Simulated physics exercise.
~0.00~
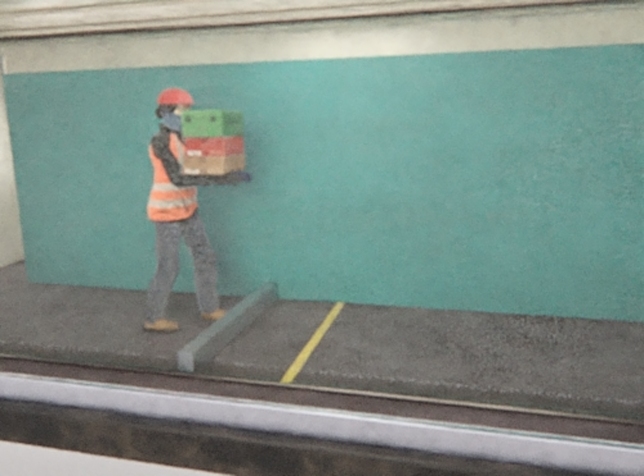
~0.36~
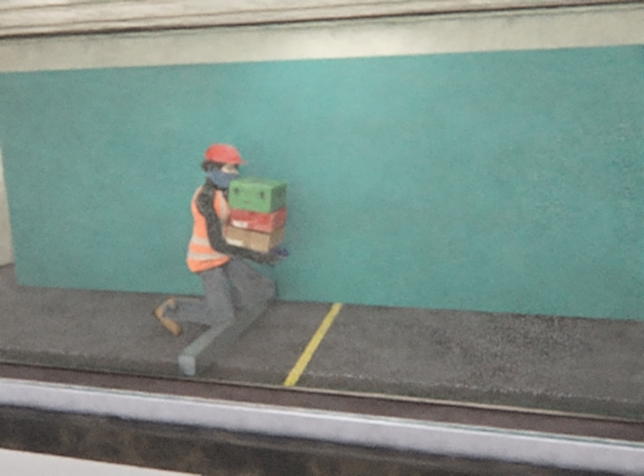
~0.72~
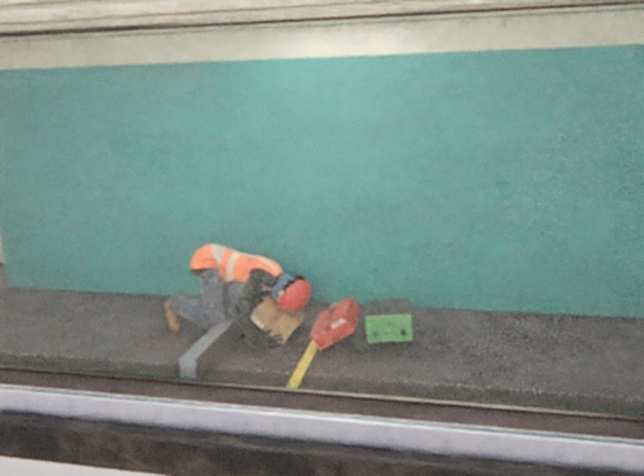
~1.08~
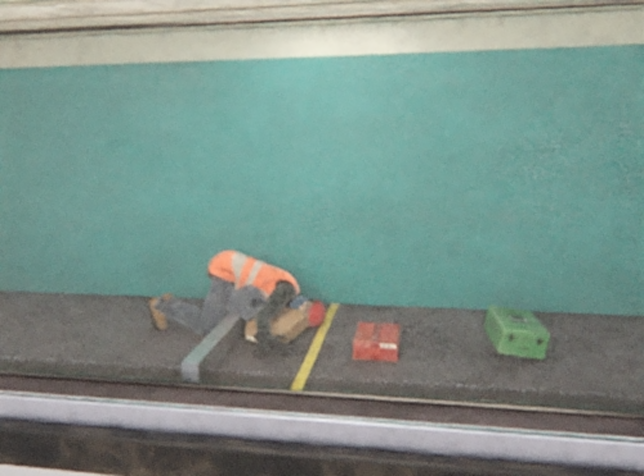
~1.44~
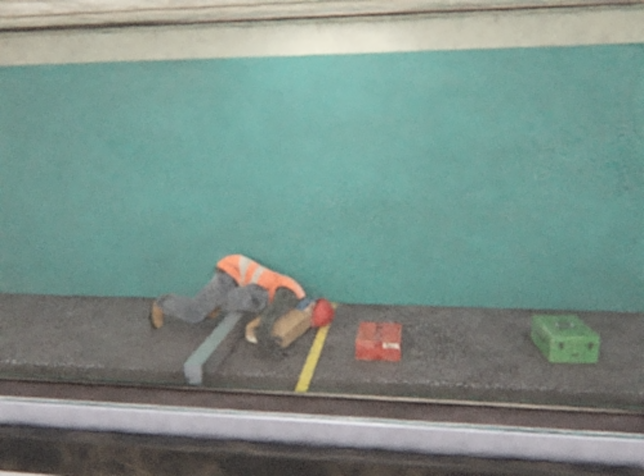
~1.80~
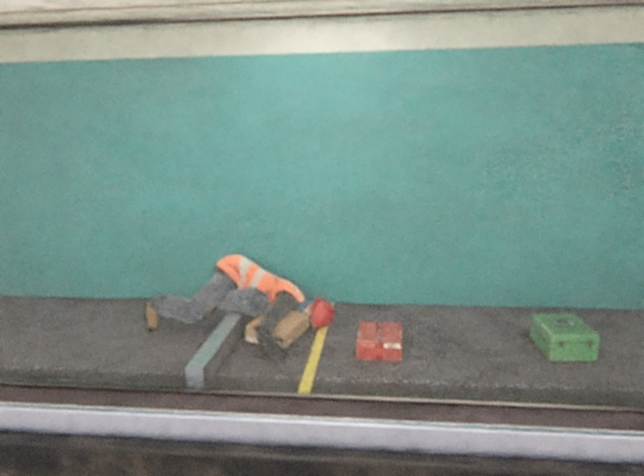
A courier in a red helmet and orange vest, standing behind a low grey rail, holds a stack of green toolbox, red carton and brown carton in both arms. The courier pitches forward to the right, knees bending at the rail, the pile still held in front. The body folds down over the rail as the green toolbox and red carton tumble away across the yellow line. The toolbox travels farthest right, while the red carton settles nearer. The courier ends slumped face down, the brown carton beneath, with carton and head short of the line.
